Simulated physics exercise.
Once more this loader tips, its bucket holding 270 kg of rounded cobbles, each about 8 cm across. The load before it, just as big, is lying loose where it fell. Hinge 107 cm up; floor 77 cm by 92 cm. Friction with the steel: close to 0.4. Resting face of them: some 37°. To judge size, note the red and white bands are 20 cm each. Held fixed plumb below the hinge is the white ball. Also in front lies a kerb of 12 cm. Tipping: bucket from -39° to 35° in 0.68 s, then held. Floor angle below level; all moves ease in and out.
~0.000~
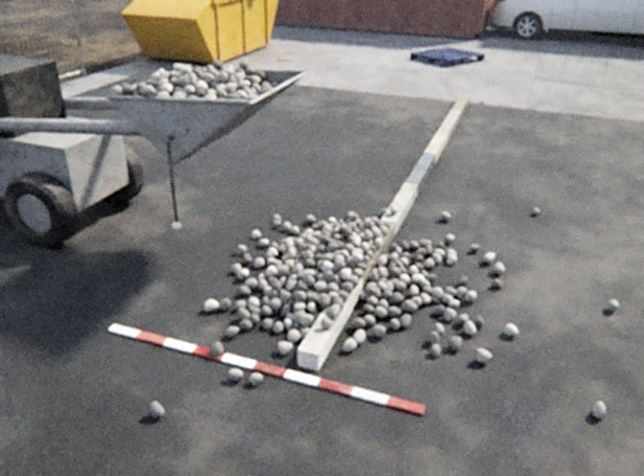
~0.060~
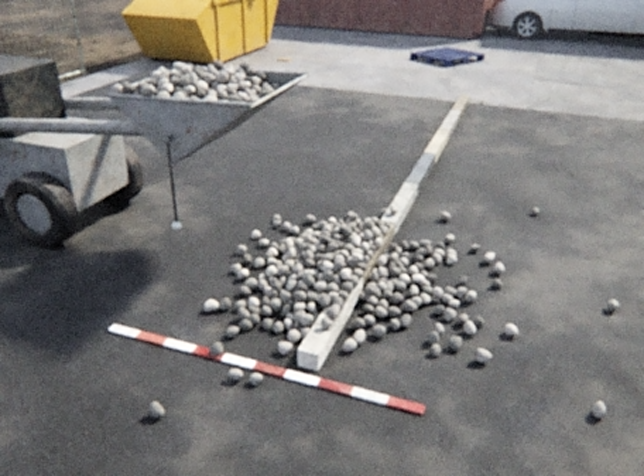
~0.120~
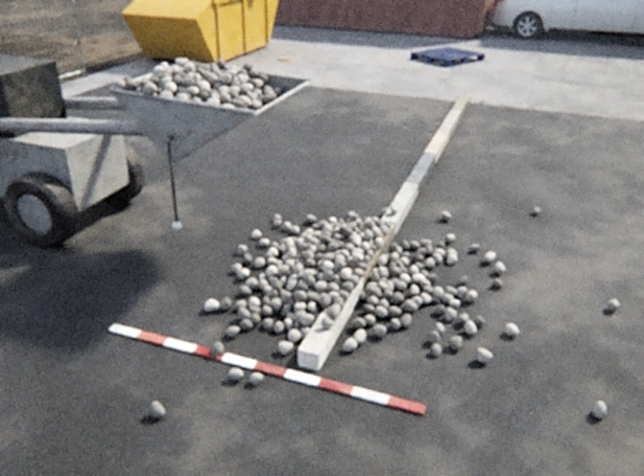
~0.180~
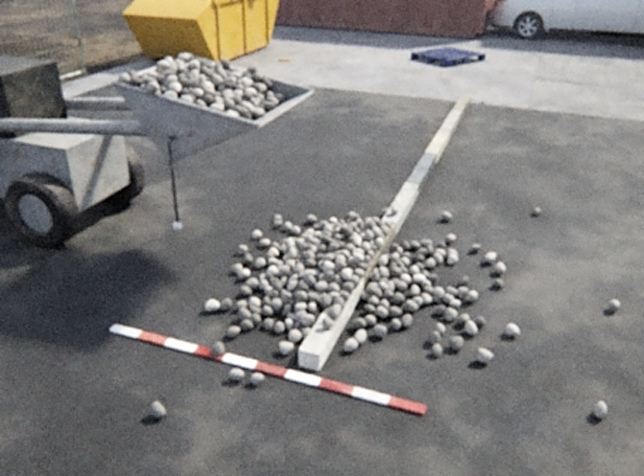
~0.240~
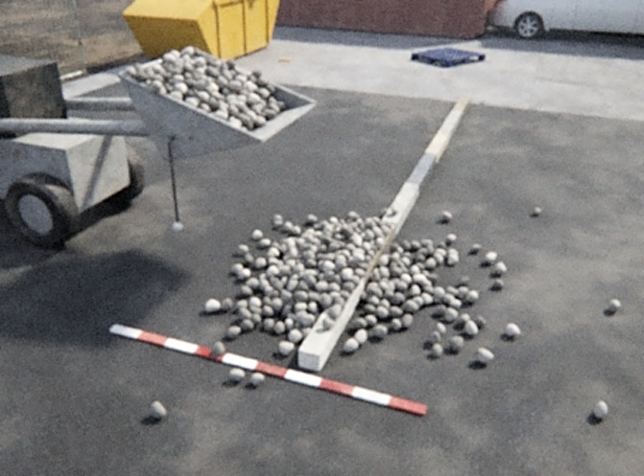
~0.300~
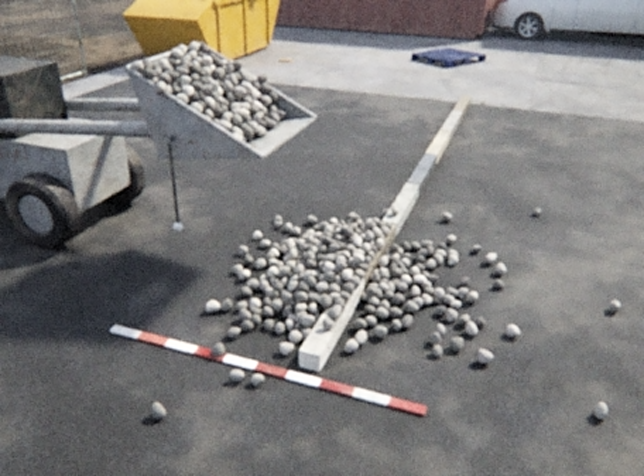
The clip shows a loader's bucket of rounded grey stones gradually tilting down to the right, the stones shifting inside it, while a loose pile of similar stones lies still around a pale kerb beside a red-and-white striped bar.
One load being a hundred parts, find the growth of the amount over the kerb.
A growth of about 10 parts in a hundred.
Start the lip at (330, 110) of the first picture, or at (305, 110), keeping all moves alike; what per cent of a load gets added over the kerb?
About 85 per cent from the first spot and 60 per cent from the second.
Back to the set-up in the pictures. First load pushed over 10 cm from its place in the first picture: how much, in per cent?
5 per cent.
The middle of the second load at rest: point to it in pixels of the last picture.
Roughly at pixel (308, 250).
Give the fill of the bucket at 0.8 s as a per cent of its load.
80 %.
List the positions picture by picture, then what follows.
In the first picture, the bucket is at -39°, its lip at (251, 103); the top of the load is at (217, 71). The earlier load is highest near (348, 247), 23 cm above ground level, 78 % on this side of the kerb, 22 % over the kerb.
The second picture shows lip at (252, 106), floor tilted -37°, highest stones at (213, 71); the stones move at 0.2 m/s on average.
In the third picture, the bucket is at -33°, its lip at (255, 113); the top of the load is at (187, 69); the stones move at 0.4 m/s on average.
The fourth picture shows lip at (259, 126), floor tilted -26°, highest stones at (182, 64); the stones move at 0.5 m/s on average.
The fifth picture shows lip at (262, 141), floor tilted -18°, highest stones at (187, 59); the stones move at 0.5 m/s on average.
In the sixth picture, the bucket is at -8°, its lip at (263, 157); the top of the load is at (190, 54); the stones move at 0.6 m/s on average.
After 0.5 s the floor is at 23°; in per cent of one load, 100 in the bucket, 79 on this side of the kerb, 22 over the kerb; the foremost stones are at (527, 303).
After 0.8 s the floor is at 35°; in per cent of one load, 80 in the bucket, 99 on this side of the kerb, 22 over the kerb; the foremost stones are at (527, 303).
After 1.1 s the floor is at 35°; in per cent of one load, 23 in the bucket, 155 on this side of the kerb, 23 over the kerb; the foremost stones are at (527, 303).
After 3.6 s the floor is at 35°; in per cent of one load, 0 in the bucket, 169 on this side of the kerb, 32 over the kerb; the foremost stones are at (535, 301). Net gain over the kerb, 10.
